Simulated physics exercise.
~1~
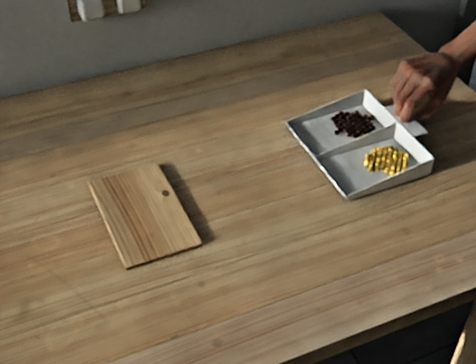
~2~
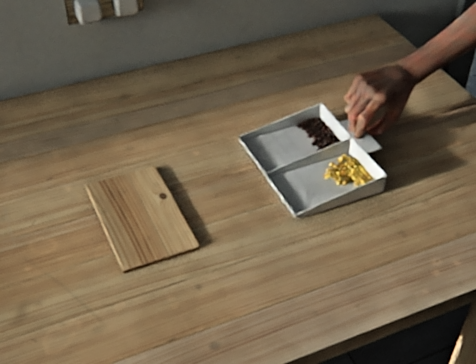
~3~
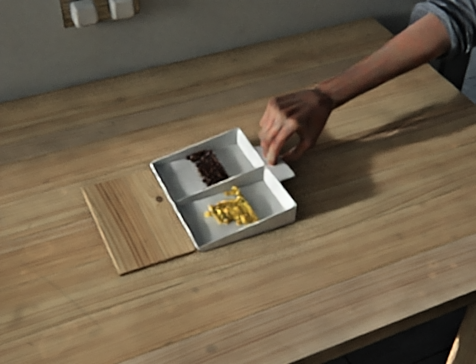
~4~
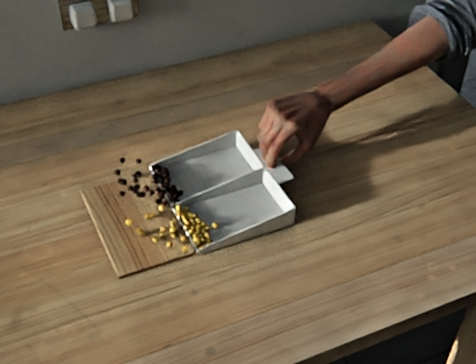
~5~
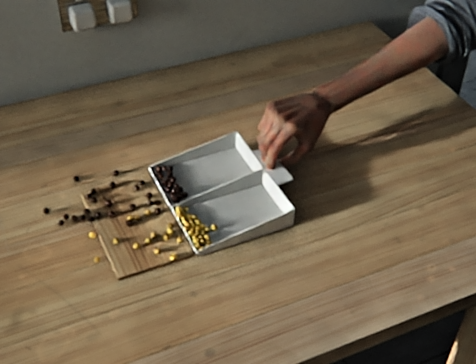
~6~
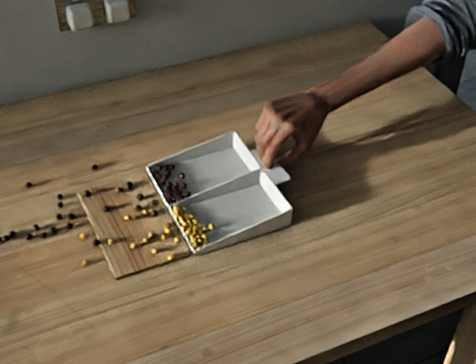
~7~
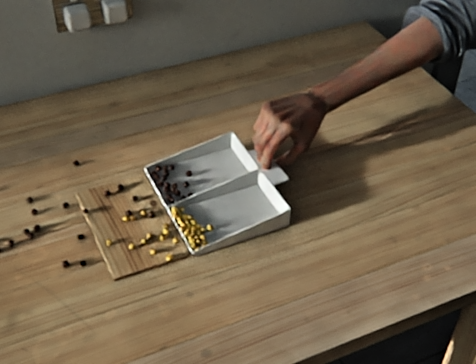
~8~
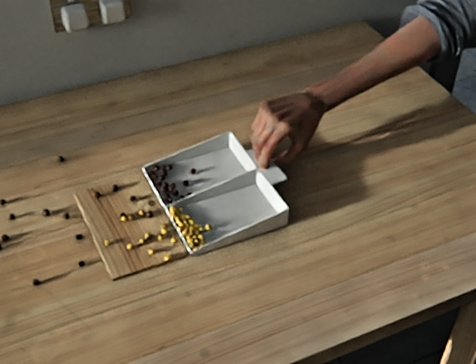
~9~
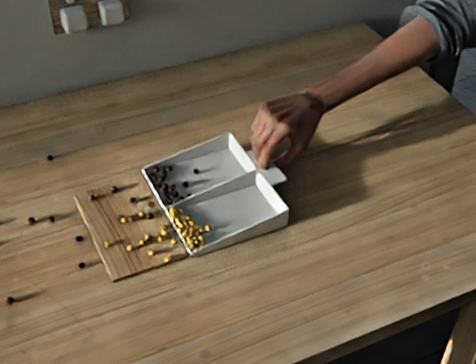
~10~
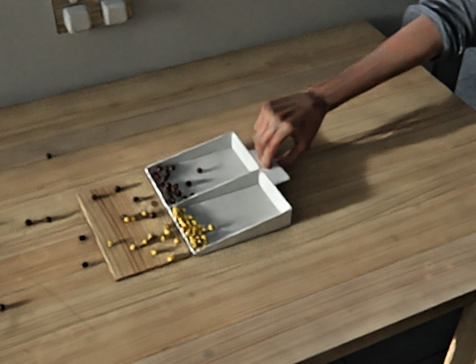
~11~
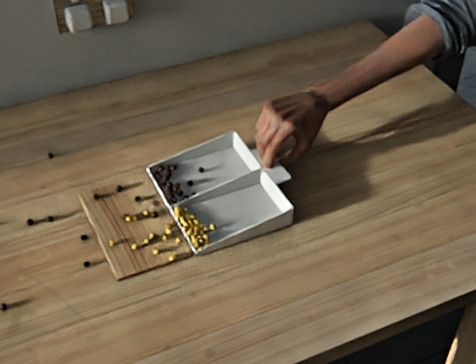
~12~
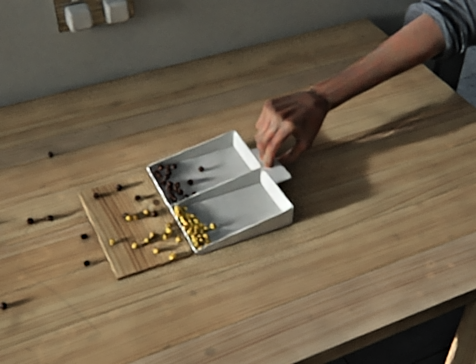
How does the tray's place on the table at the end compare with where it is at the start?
The tray starts on the right side of the table, well apart from the wooden board, and ends farther left and a little nearer the viewer, up against the board.
